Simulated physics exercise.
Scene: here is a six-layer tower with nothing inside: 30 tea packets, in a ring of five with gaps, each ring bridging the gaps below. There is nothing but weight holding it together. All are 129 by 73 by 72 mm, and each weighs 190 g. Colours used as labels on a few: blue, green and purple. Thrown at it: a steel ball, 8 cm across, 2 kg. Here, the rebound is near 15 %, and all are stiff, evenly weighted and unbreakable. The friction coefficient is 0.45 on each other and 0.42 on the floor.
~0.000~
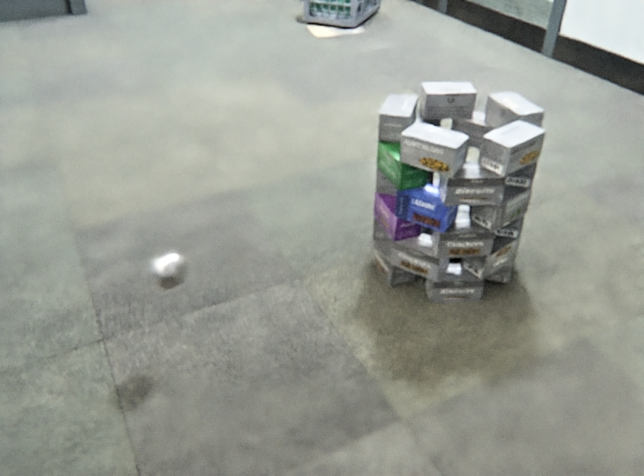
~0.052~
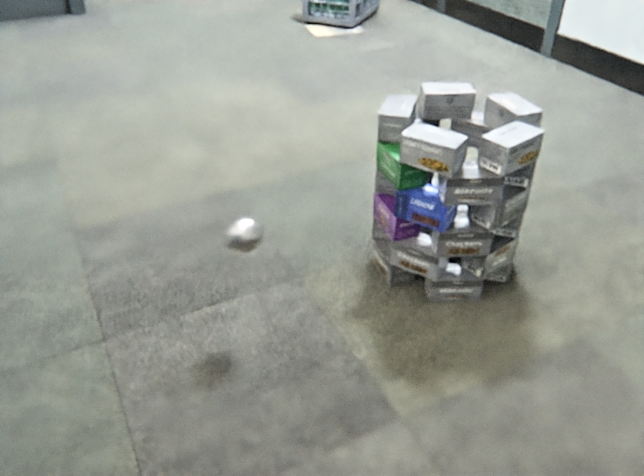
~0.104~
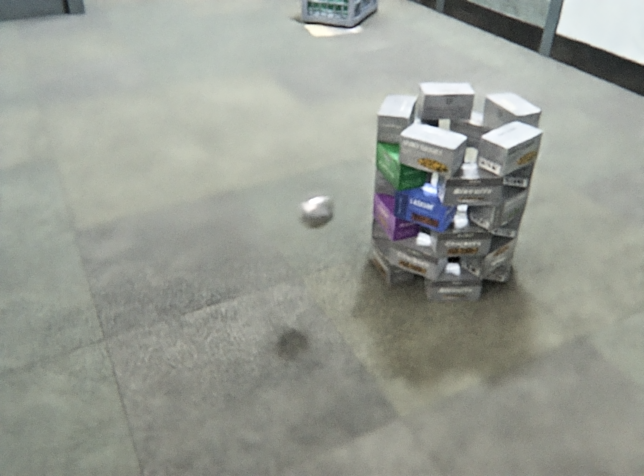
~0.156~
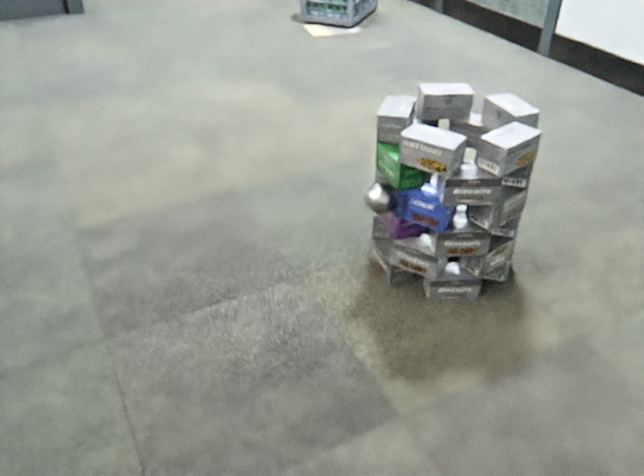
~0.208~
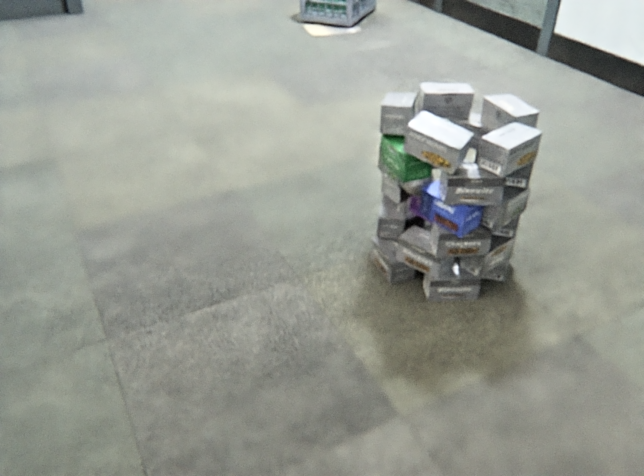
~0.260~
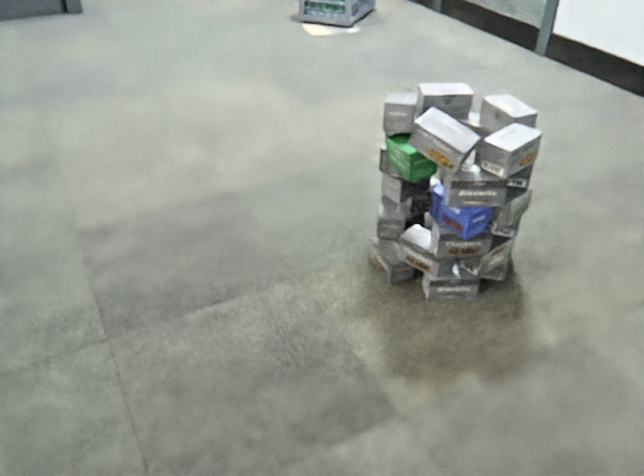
Silver ball flying rightward over a grey floor and striking a round stack of small boxes, shifting and tilting several.
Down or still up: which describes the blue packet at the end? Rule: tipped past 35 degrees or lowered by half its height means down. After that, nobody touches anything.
Still up.
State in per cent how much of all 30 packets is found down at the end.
Something close to 45 percent of them.
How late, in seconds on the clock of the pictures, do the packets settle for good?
Time: About 1.5 s.
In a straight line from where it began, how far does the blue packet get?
I'd put it at near 9 cm.
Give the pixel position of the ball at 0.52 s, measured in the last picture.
(550, 206), roughly.
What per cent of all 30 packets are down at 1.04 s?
It's 45 percent at that point.
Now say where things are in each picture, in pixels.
In the first picture (places mark the middle of the side facing us; the camera moves round a little), ball (167, 271) 50 cm from contact, 3.5 m/s; blue packet (420, 212); green packet (388, 165); purple packet (384, 216); nothing disturbed.
In the second picture, ball (244, 235) 33 cm from contact, 3.4 m/s; blue packet (419, 212).
In the third picture, ball (316, 212) 15 cm from contact, 3.4 m/s; blue packet (418, 212).
In the fourth picture, ball (379, 199) after contact, 2.6 m/s; blue packet (419, 212); one has shifted.
In the fifth picture, ball (419, 181) after contact, 2.1 m/s; blue packet (441, 214) shifted 6 cm; steepest lean 13°, the packet at (430, 150); 11 disturbed, none down.
In the sixth picture, ball after contact, 2.2 m/s; blue packet (448, 214) shifted 8 cm; green packet (397, 159) leaning 7°; steepest lean 22°, the packet at (435, 149); 17 disturbed, none down.
After 0.36 s, ball still moving; 2 of the 30 packets down; blue packet shifted 8 cm; green packet leaning 12°, 6 cm lower.
After 0.52 s, ball still moving; 9 of the 30 packets down; blue packet shifted 9 cm; purple packet on its side.
After 0.72 s, ball still moving; 12 of the 30 packets down; blue packet shifted 9 cm; green packet on its side.
After 1.04 s, ball still moving; 13 of the 30 packets down; blue packet shifted 9 cm; green packet on its side.
At rest (1.6 s), ball rolling away; 13 of the 30 packets down; blue packet shifted 9 cm; green packet on its side; purple packet on its side. As the last picture would show them, middles, blue packet near (461, 210), green packet near (449, 223).
